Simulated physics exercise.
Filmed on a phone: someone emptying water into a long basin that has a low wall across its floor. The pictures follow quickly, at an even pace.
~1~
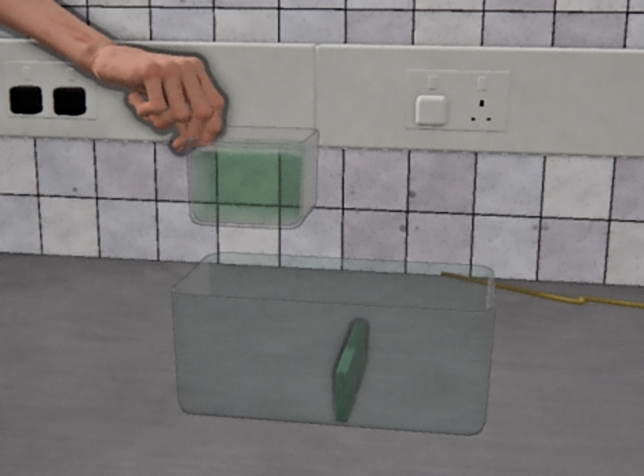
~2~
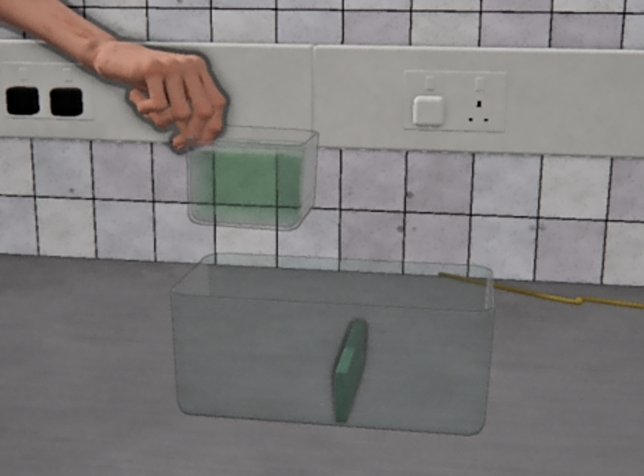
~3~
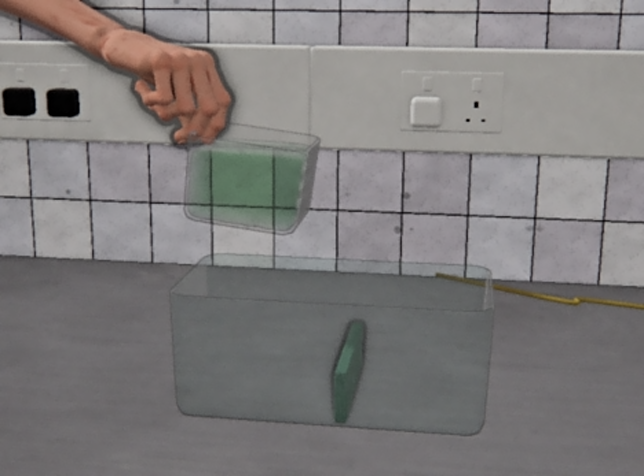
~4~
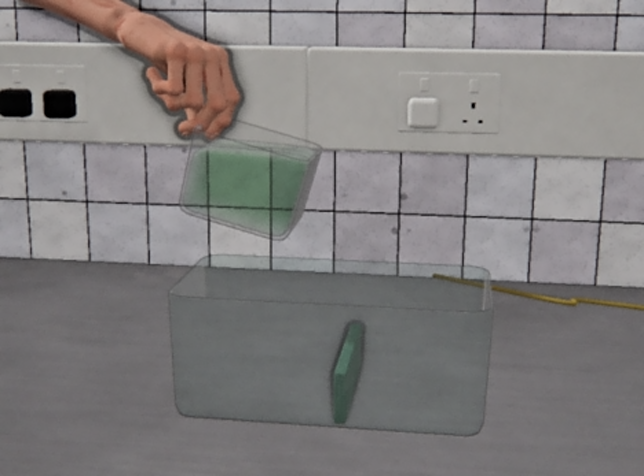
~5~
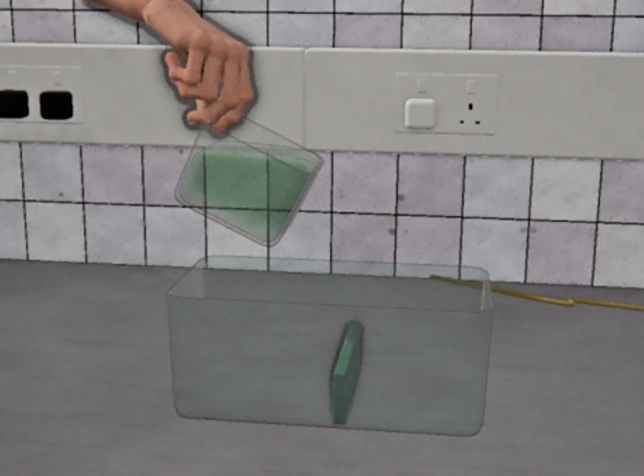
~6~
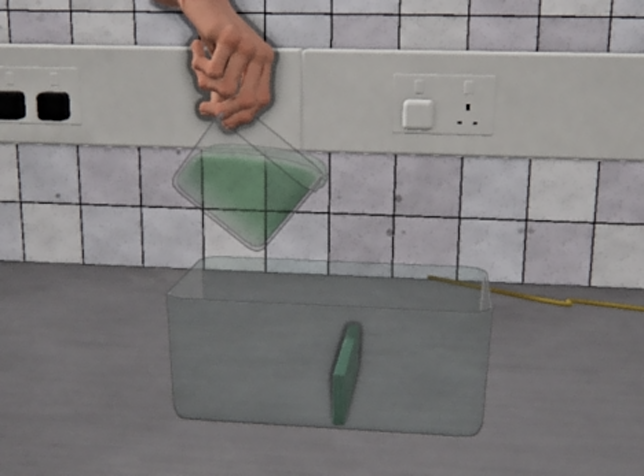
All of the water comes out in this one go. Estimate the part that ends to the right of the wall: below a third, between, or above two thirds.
The share right of the wall is between a third and two thirds.
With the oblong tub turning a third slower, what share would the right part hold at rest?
About 70 per cent.
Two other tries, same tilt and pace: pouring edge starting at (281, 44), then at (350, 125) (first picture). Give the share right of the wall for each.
In turn 50 and 85 in a hundred.
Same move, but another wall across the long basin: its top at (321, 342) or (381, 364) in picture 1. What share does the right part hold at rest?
The first gives 95 %, the second 25 %.
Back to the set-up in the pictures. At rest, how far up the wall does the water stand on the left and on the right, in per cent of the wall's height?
Near 30 on the left, 40 on the right.
A moment on, the oblong tub is tipped right over and 26 per cent is still to pour, 8 is left of the wall and 37 right of it.
Next, the oblong tub is tipped right over and 3 per cent is still to pour, 32 is left of the wall and 58 right of it.
Then the oblong tub is tipped right over and 0 per cent is still to pour, 44 is left of the wall and 54 right of it.
Later the oblong tub is tipped right over and 0 per cent is still to pour, 44 is left of the wall and 55 right of it.
Finally, 44 per cent lies left of the wall, 55 right of it and 1 outside.
